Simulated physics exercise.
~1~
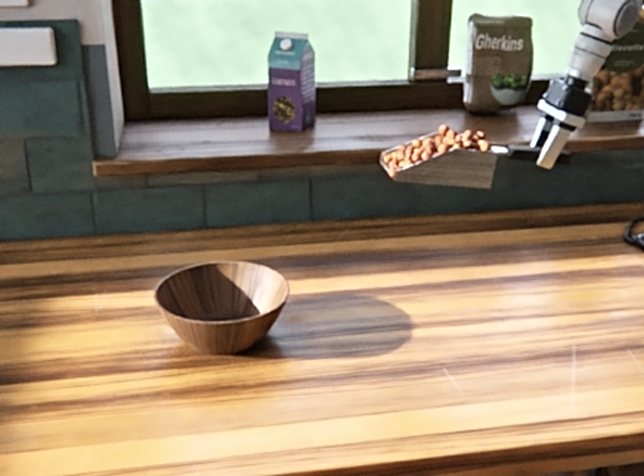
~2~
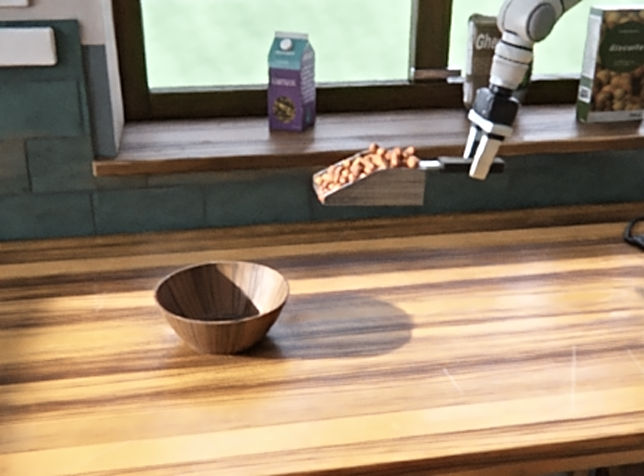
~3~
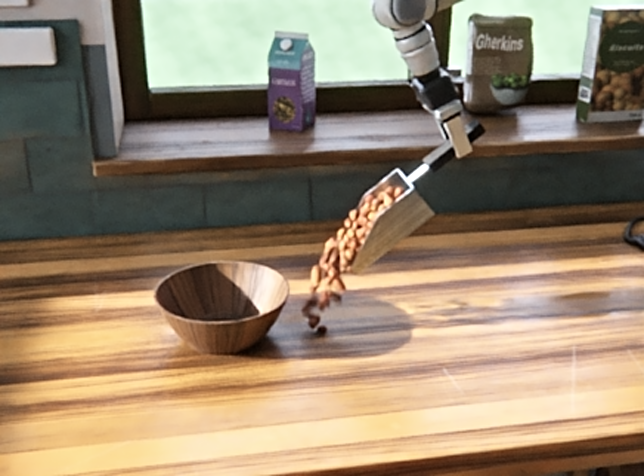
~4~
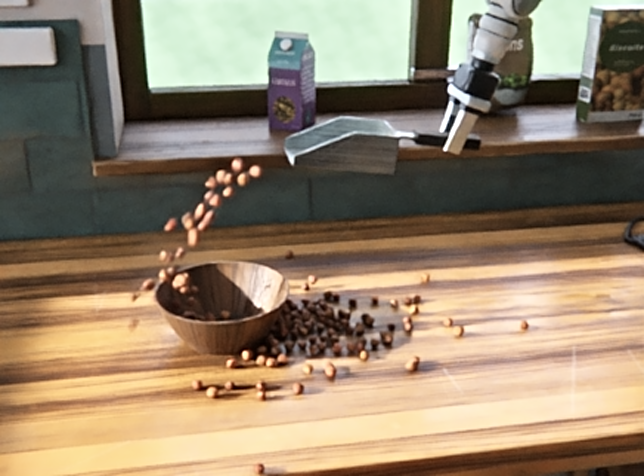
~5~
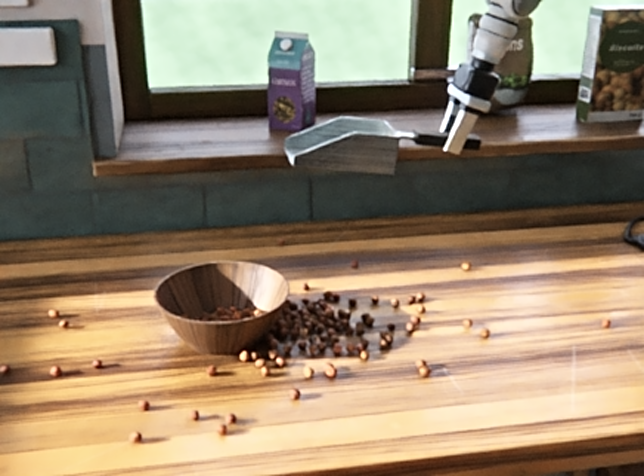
Robot arm tipping a scoop of hazelnuts toward a wooden bowl, spilling most across the wooden counter and landing some inside.
